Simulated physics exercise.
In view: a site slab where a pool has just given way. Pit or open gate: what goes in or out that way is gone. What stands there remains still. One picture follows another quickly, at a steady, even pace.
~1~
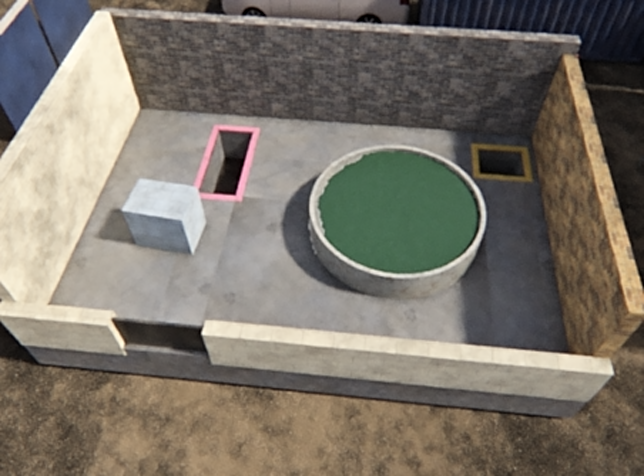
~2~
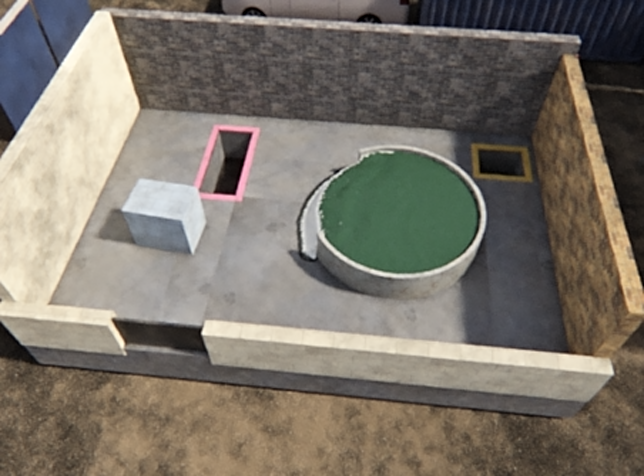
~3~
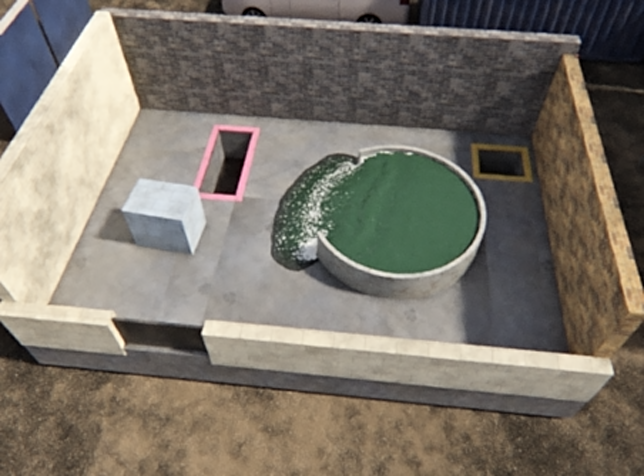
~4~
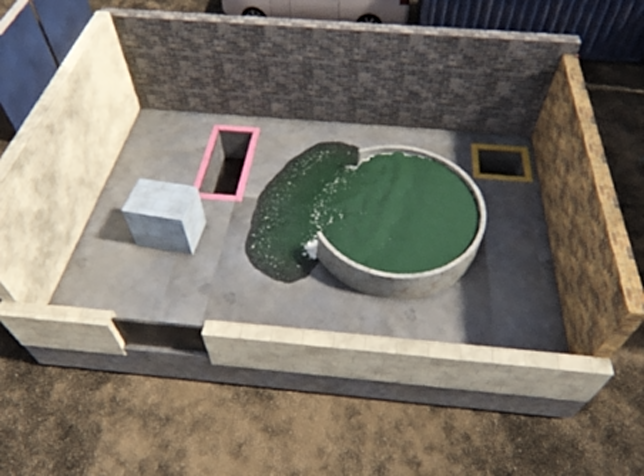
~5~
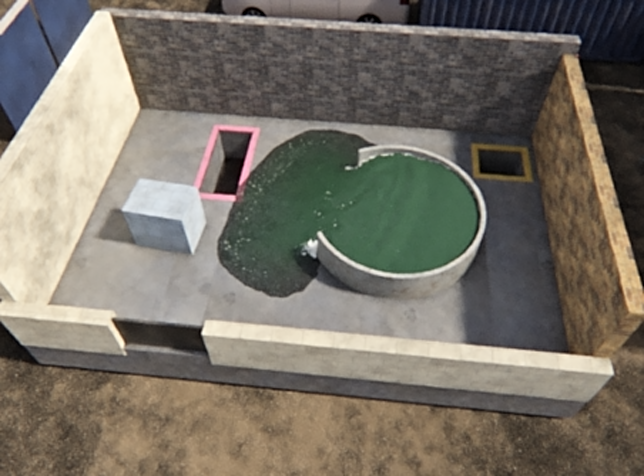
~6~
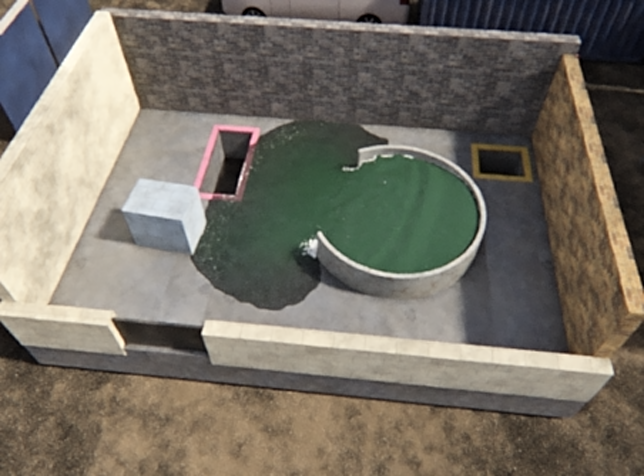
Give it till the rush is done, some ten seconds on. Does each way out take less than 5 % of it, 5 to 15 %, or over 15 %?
The gate ends up with less than 5 %; the yellow pit ends up with less than 5 %; the pink pit ends up with over 15 %.
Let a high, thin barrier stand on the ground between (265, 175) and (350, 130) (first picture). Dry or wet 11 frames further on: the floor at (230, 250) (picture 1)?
My call: Swamped.
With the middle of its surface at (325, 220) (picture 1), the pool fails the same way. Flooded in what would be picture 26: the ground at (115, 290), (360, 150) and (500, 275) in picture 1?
As listed: Under water, dry, no water.
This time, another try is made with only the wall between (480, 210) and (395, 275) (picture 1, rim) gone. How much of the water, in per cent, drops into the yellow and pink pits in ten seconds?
In percent: Yellow 20, pink 6.
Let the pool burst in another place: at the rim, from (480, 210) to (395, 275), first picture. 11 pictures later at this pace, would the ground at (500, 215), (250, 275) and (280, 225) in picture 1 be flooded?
Spot by spot: Soaked through, then unaffected, then unaffected.
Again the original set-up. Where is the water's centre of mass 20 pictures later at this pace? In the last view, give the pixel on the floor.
Close to (288, 214), I reckon.
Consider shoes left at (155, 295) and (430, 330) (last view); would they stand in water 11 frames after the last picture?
In that order, the first is submerged and the second spared.
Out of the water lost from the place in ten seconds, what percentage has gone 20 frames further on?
Something close to 45 percent by that point.
A moment on, water covers 35 % of the floor; the gate 0 %, the yellow pit 0 %, the pink pit 5 %.
Next, water covers 45 % of the floor; the gate 0 %, the yellow pit 0 %, the pink pit 13 %.
Then, water covers 55 % of the floor; the gate 0 %, the yellow pit 0 %, the pink pit 26 %.
Later, water covers 75 % of the floor; the gate 0 %, the yellow pit 0 %, the pink pit 40 %.
In the end, water covers 85 % of the floor; the gate 0 %, the yellow pit 1 %, the pink pit 57 %.
